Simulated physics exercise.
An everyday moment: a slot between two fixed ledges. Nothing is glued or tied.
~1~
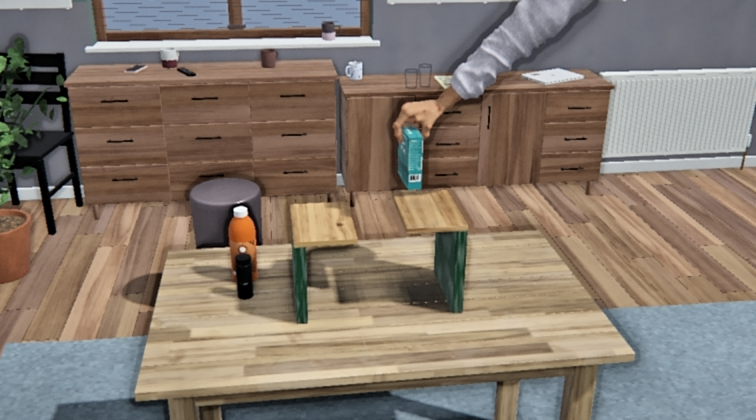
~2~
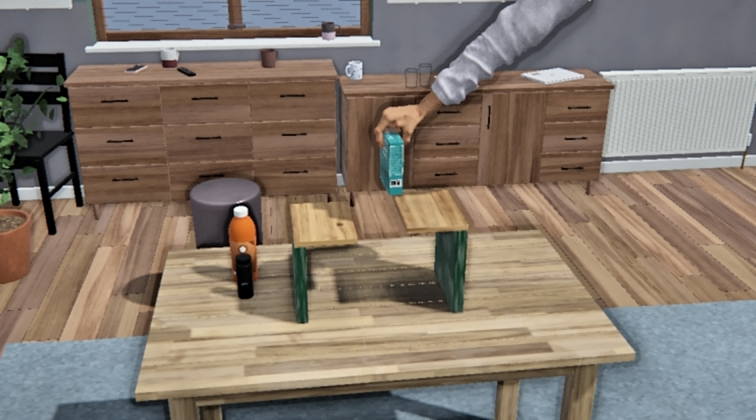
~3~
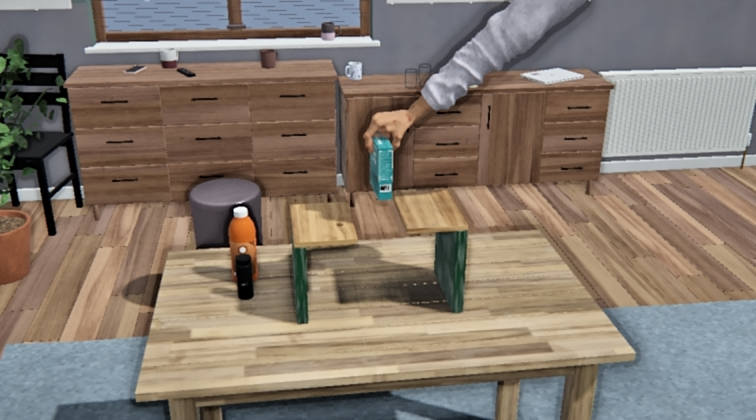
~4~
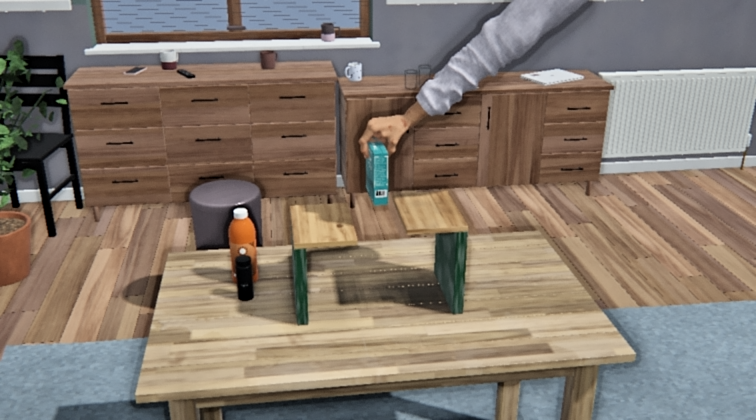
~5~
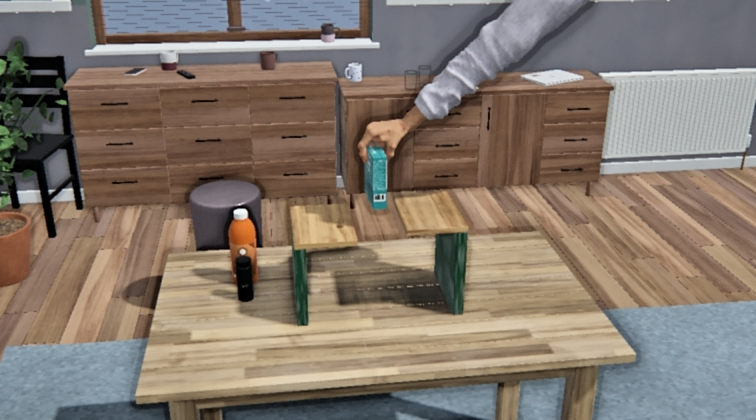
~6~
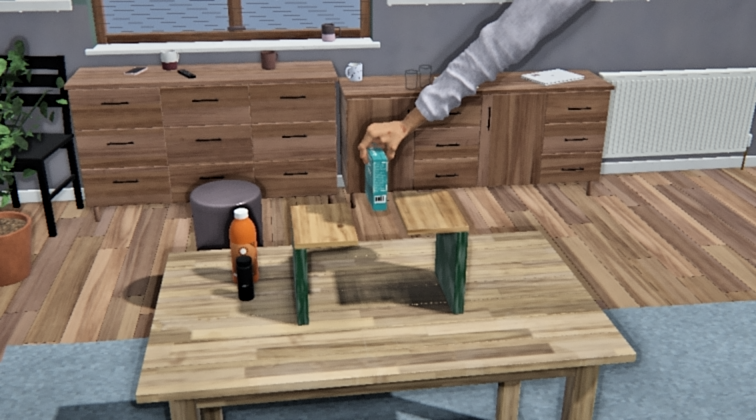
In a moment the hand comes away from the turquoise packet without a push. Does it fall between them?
It reaches the table.
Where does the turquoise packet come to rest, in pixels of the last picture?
At about (375, 275).
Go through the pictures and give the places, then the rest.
The first picture shows on its way; turquoise packet (410, 156); orange bottle (243, 244).
The second picture shows on its way; turquoise packet (391, 160); orange bottle (243, 244).
The third picture shows on its way; turquoise packet (381, 166); orange bottle (243, 245).
The fourth picture shows on its way; turquoise packet (376, 171); orange bottle (243, 246).
The fifth picture shows poised above the slot; turquoise packet (375, 175); orange bottle (243, 247).
The sixth picture shows poised above the slot; turquoise packet (376, 176); orange bottle (243, 246).
Then, 0.30 s past the last view, turquoise packet displaced about its own width near (376, 244).
Then, 0.40 s past the last view, turquoise packet displaced well along near (376, 269).
Finally, moved from the start, turquoise packet; the other 2 still in place. Final places as the last picture's camera would see them, turquoise packet near (375, 275). The packet drops through.
